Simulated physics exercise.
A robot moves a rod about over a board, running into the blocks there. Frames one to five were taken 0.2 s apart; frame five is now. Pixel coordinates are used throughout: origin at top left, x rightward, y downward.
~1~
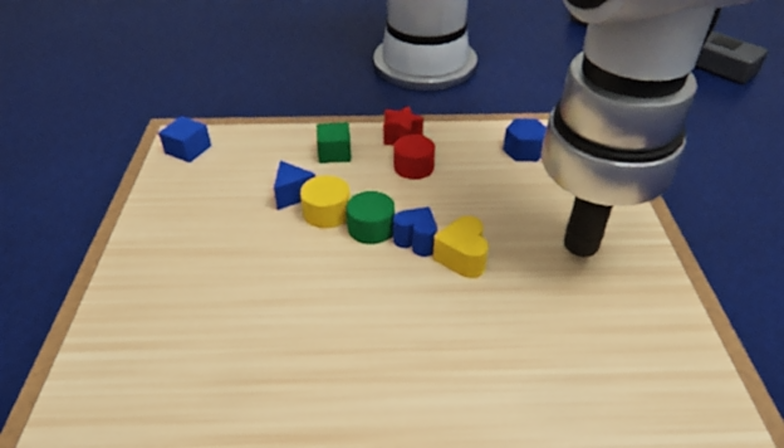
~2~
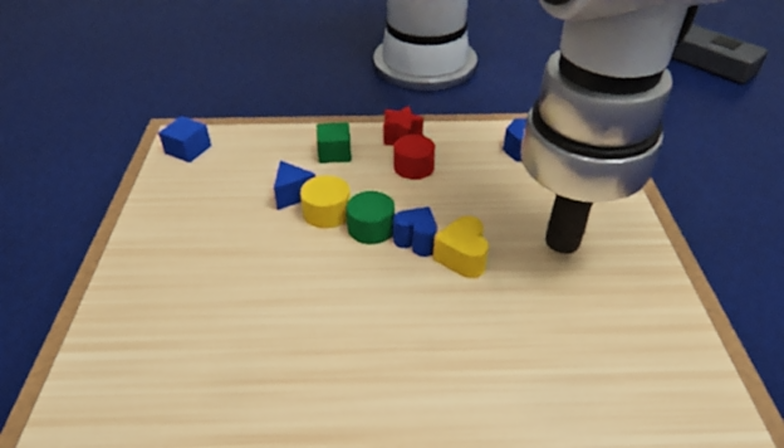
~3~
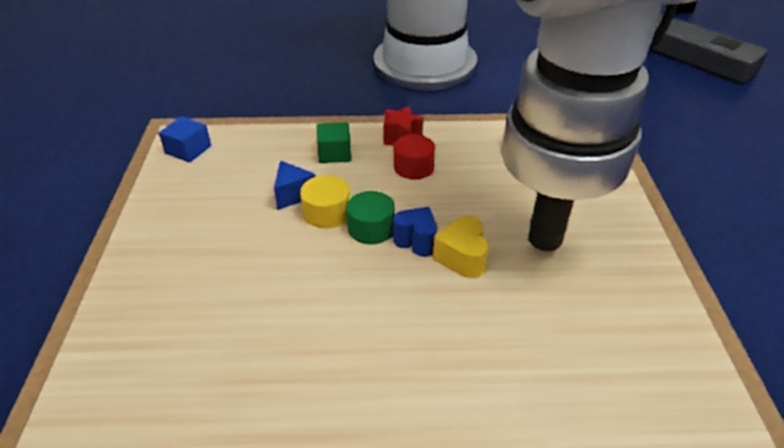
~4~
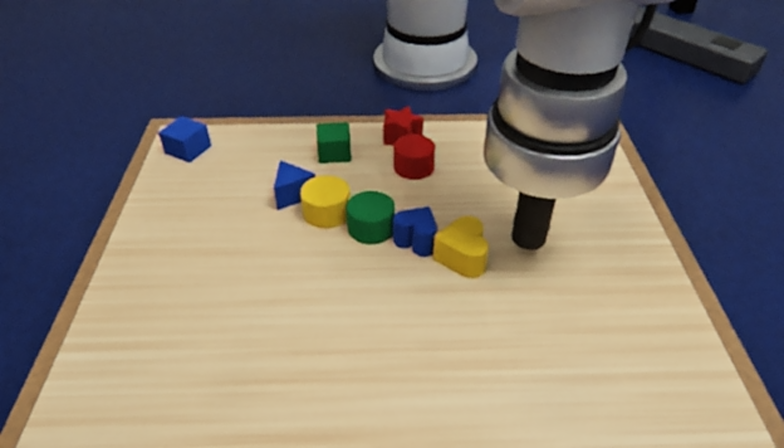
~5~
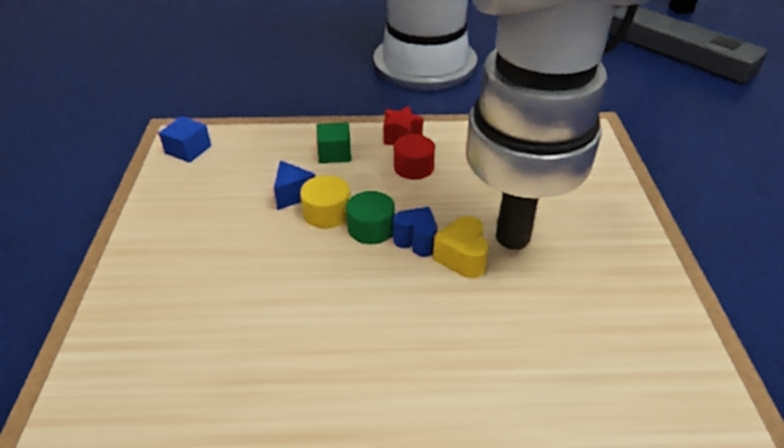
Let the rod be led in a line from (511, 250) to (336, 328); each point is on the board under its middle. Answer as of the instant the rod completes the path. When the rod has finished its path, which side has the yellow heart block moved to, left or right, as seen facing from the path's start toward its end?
The shift is rightward.
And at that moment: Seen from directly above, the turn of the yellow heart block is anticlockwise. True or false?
It is false.
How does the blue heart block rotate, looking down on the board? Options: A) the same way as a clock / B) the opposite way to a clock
The one that fits is A, the same way as a clock.
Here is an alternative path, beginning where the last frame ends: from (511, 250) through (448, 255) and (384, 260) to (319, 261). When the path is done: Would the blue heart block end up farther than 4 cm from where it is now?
In short: Yes.
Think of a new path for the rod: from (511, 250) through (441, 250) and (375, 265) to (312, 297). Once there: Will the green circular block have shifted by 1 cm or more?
My answer is yes.
On the path given first. One third of the way, rod (458, 263); green circular block (369, 203); blue heart block (407, 222), turned 50° clockwise; yellow heart block (422, 251).
Two thirds of the way, rod (399, 290); yellow circular block (313, 189); green circular block (376, 201); blue heart block (409, 223), turned 90° clockwise; yellow heart block (366, 264), turned 30° clockwise.
At the end, rod (335, 317); yellow circular block (313, 189); green circular block (376, 201); blue heart block (409, 223), turned 90° clockwise; yellow heart block (348, 266), turned 70° clockwise.
